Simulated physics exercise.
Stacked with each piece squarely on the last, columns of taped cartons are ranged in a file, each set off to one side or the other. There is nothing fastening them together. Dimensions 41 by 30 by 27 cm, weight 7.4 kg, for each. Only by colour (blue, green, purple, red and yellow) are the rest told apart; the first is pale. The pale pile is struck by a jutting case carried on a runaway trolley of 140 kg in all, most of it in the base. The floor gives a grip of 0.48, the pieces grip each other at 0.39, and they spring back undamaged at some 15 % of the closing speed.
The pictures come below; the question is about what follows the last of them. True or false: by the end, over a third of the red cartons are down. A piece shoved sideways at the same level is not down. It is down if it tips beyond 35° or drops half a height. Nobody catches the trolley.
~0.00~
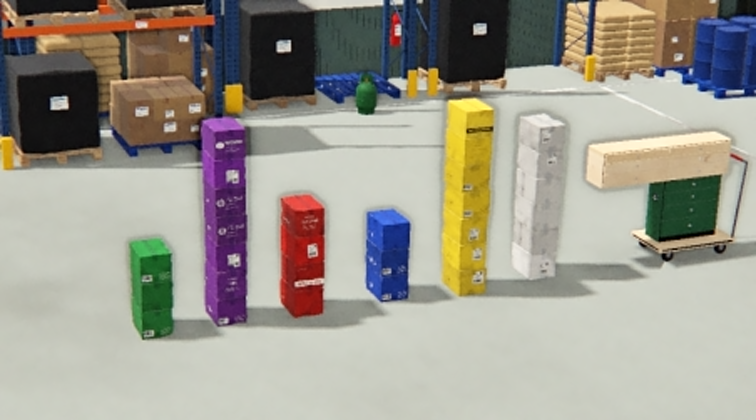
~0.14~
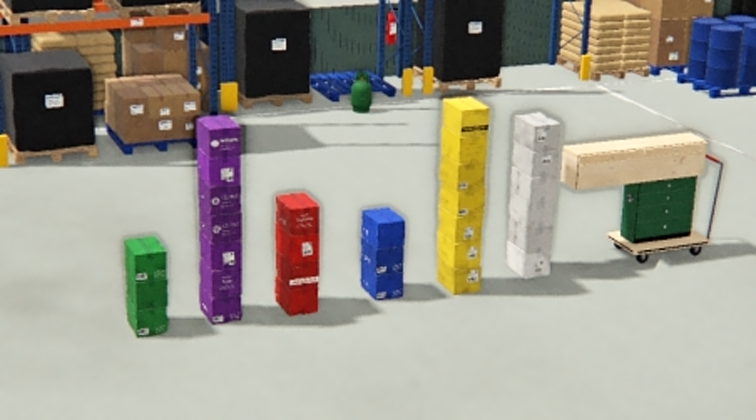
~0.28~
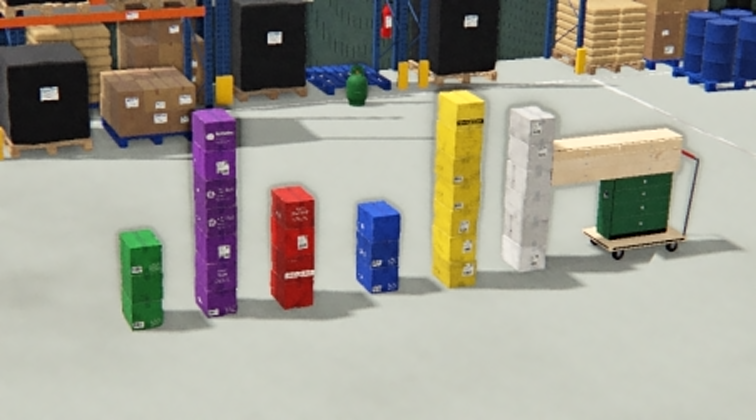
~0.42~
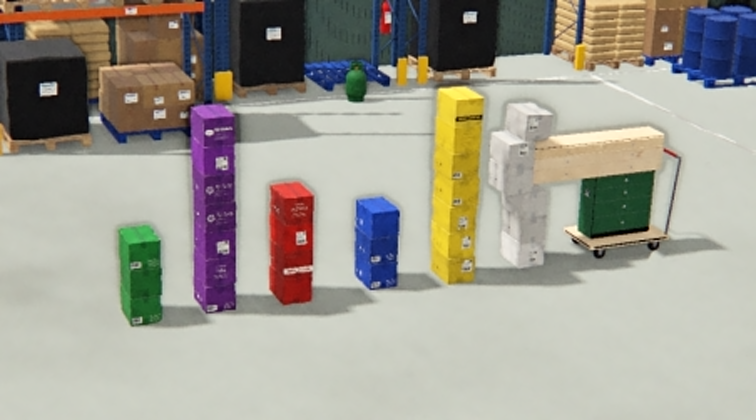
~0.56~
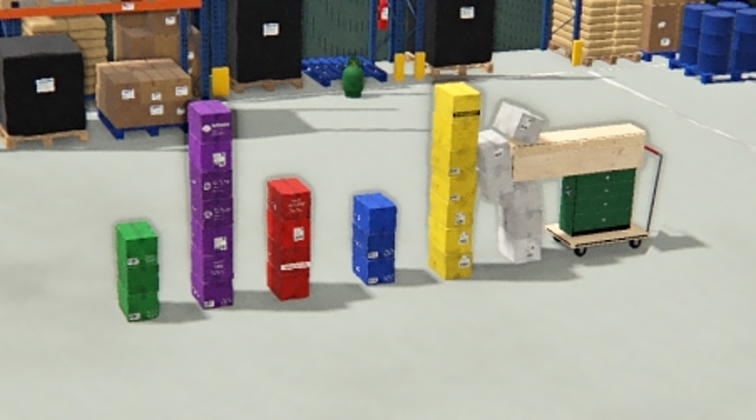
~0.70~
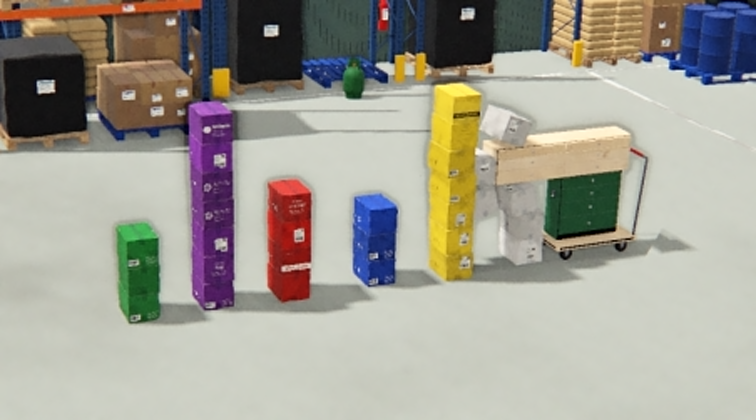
True.
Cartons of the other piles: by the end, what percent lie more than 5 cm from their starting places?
Answer: 90 %.
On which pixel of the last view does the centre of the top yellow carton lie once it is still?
Its centre finishes around pixel (271, 257) in the last picture.
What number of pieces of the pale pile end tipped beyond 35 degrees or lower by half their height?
2.
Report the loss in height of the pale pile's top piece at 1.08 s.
Roughly 10 cm.
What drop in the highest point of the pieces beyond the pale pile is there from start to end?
Some 80 cm lower.
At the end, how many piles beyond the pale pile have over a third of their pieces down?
It adds up to 5.
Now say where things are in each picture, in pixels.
In the first frame (we follow the side turned to the camera), load (610, 164) 51 cm short; top red carton (310, 223); top yellow carton (480, 124); no other piece has moved.
The second frame shows load (584, 165) 27 cm short; top red carton (305, 221).
The third frame shows load (558, 161) 25 mm short; top red carton (300, 215).
The fourth frame shows load (539, 159) 19 cm in, top of the pale pile leaning 4°; top red carton (299, 211); no other piece has moved.
The fifth frame shows load (519, 157) 38 cm in, top of the pale pile leaning 23°; top red carton (296, 207); no other piece has moved.
The sixth frame shows load (503, 160) 57 cm in, top of the pale pile leaning 22°; top red carton (297, 208); top yellow carton (467, 109); one has shifted.
Around 1.08 s, 2 of the pale pile down; none of the 4 red cartons down (0 of 24 in all colours); top red carton unmoved; top yellow carton tipped 4°.
Around 1.78 s, 2 of the pale pile down; none of the 4 red cartons down (6 of 24 in all colours); top red carton unmoved; top yellow carton tipped 41°, 44 cm lower.
Around 2.86 s, 2 of the pale pile down; 3 of the 4 red cartons down (12 of 24 in all colours); top red carton tipped 15°, 17 cm lower; top yellow carton on its side.
Around 3.72 s, 2 of the pale pile down; 3 of the 4 red cartons down (22 of 24 in all colours); top red carton tipped 31°, 44 cm lower; top purple carton on its side.
Finally (4.9 s), 2 of the pale pile down; 3 of the 4 red cartons down (22 of 24 in all colours); top red carton 52 cm lower; top yellow carton on its side. That is 75 per cent. Seen by the last camera, middles, top red carton near (187, 266), top yellow carton near (271, 258).
